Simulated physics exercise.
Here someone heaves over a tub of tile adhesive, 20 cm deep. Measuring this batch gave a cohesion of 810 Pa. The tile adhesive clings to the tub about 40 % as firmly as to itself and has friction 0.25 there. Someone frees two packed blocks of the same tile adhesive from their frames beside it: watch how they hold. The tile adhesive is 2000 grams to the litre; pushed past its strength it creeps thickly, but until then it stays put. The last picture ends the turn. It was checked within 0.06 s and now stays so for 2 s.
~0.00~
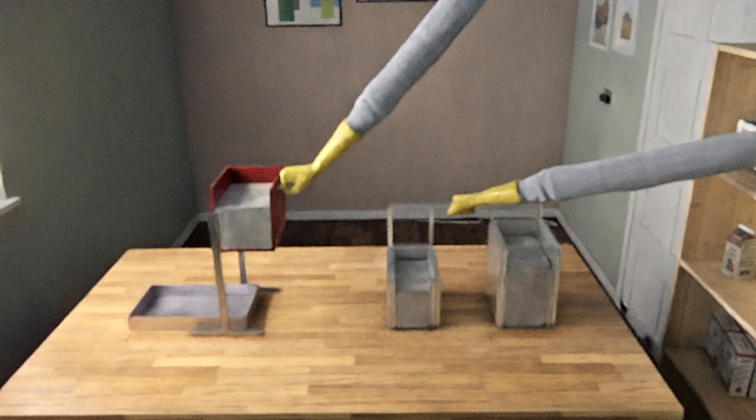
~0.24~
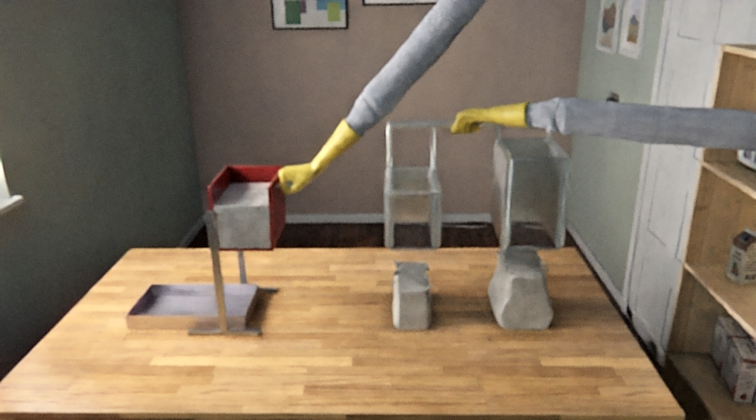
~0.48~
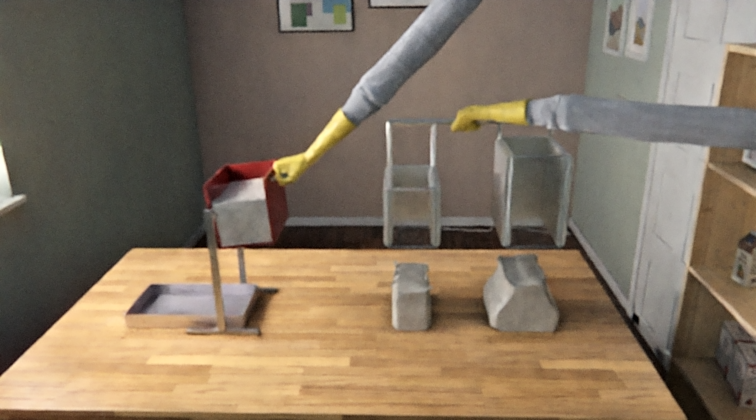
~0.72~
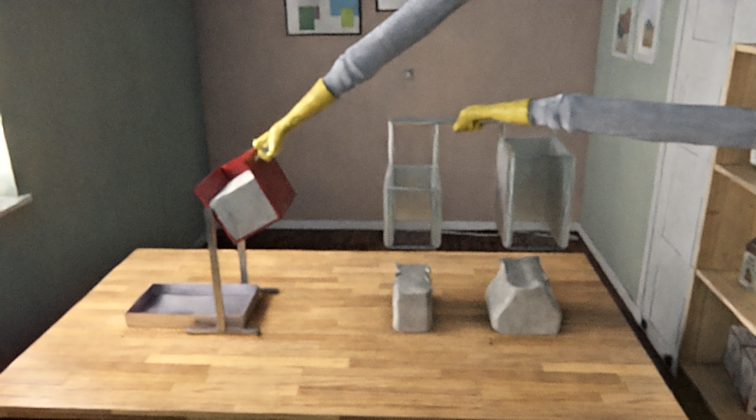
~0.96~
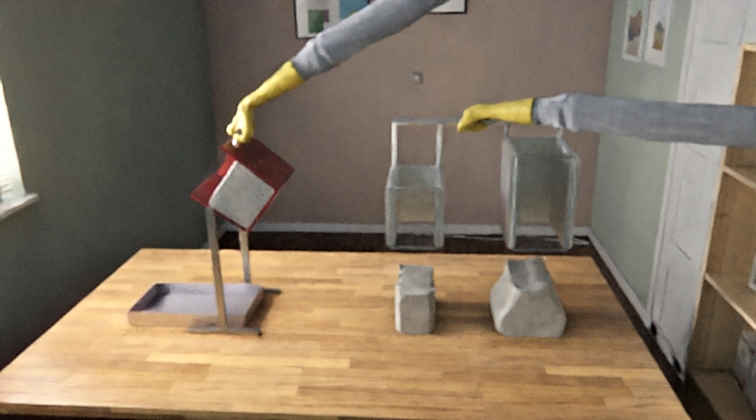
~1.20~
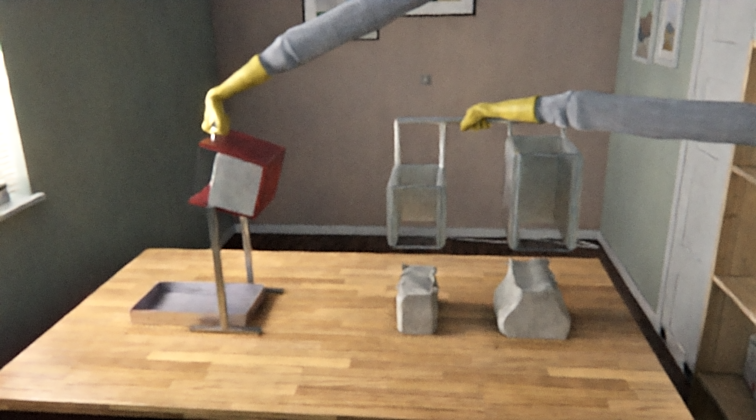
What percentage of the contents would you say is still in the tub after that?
I would say about 100 %.
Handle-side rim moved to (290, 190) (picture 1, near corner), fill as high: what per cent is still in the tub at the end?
I'd put it at close to 100 per cent.
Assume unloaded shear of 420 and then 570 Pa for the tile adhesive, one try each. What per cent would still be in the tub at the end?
First try roughly 100 per cent, second try roughly 100 per cent.
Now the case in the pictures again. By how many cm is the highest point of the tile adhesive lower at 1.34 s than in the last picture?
Some 0 cm.
After 1.34 s, the tub is at 73 degrees and holds 100 %.
After 1.51 s, the tub is at 73 degrees and holds 100 %.
After 1.68 s, the tub is at 73 degrees and holds 100 %.
After 1.85 s, the tub is at 73 degrees and holds 100 %.
After 3.20 s, at the end, the tub is at 73 degrees and holds 100 %.
